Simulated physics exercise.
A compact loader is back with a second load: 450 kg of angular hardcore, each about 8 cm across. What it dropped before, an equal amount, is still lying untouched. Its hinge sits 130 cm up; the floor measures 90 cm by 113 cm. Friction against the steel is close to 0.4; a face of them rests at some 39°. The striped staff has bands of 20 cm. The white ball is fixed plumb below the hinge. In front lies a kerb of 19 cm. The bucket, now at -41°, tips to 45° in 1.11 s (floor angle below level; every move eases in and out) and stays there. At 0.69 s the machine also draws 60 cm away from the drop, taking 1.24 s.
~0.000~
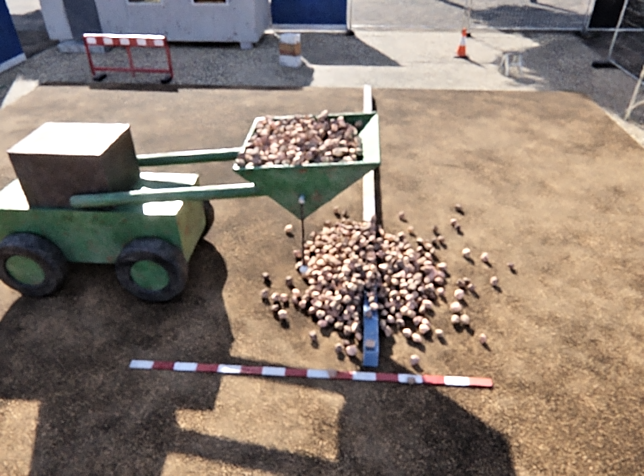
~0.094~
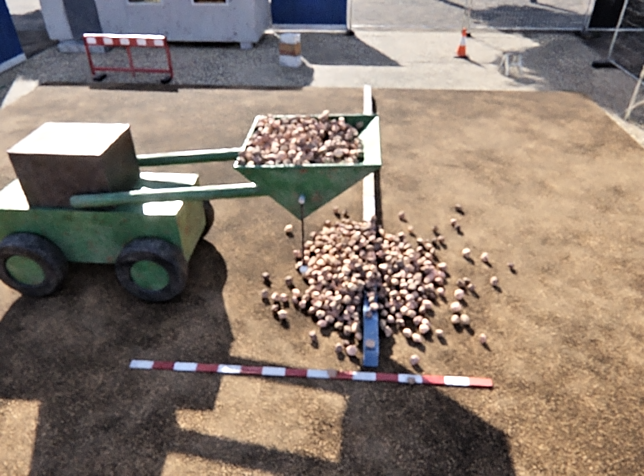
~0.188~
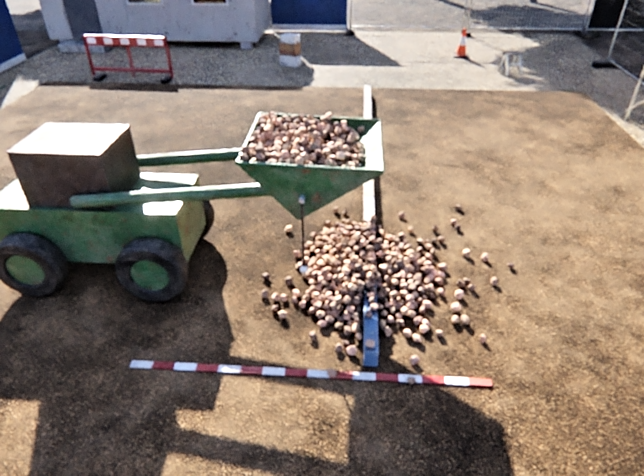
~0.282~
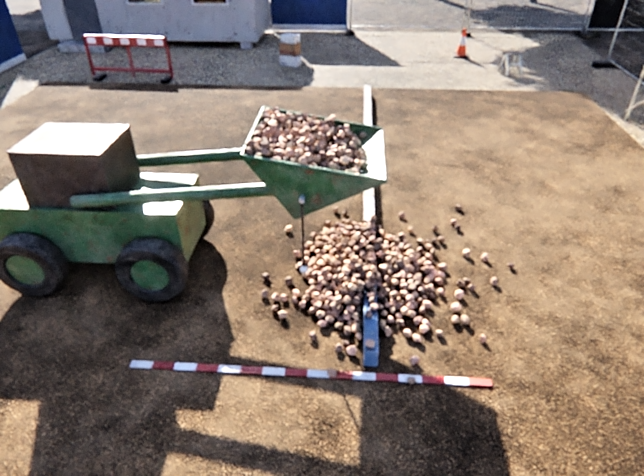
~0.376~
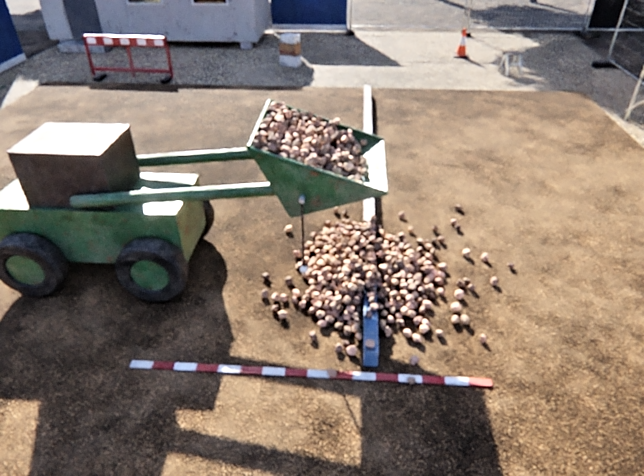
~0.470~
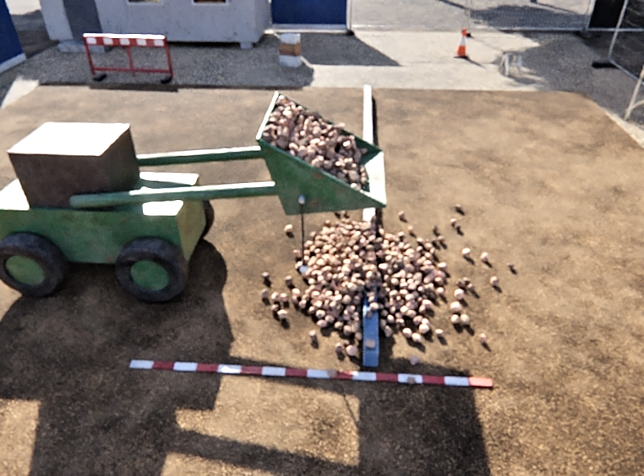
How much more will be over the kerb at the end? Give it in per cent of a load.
Close to 36 parts in a hundred.
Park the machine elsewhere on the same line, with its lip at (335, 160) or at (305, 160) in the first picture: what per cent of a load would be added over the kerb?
About 5 and 0 per cent.
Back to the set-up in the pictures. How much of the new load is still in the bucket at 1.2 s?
Roughly 30 per cent is still inside.
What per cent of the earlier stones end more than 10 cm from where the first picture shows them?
About 10 per cent.
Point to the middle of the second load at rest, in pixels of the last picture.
Their middle is at about (350, 262).
After 0.8 s the floor is at 31°; in per cent of one load, 100 in the bucket, 68 on this side of the kerb, 32 over the kerb; the foremost stones are at (474, 248).
After 1.2 s the floor is at 45°; in per cent of one load, 31 in the bucket, 125 on this side of the kerb, 44 over the kerb; the foremost stones are at (474, 248).
After 2.4 s the floor is at 45°; in per cent of one load, 0 in the bucket, 132 on this side of the kerb, 68 over the kerb; the foremost stones are at (489, 249).
After 5.1 s the floor is at 45°; in per cent of one load, 0 in the bucket, 132 on this side of the kerb, 68 over the kerb; the foremost stones are at (489, 249). Net gain over the kerb, 36.
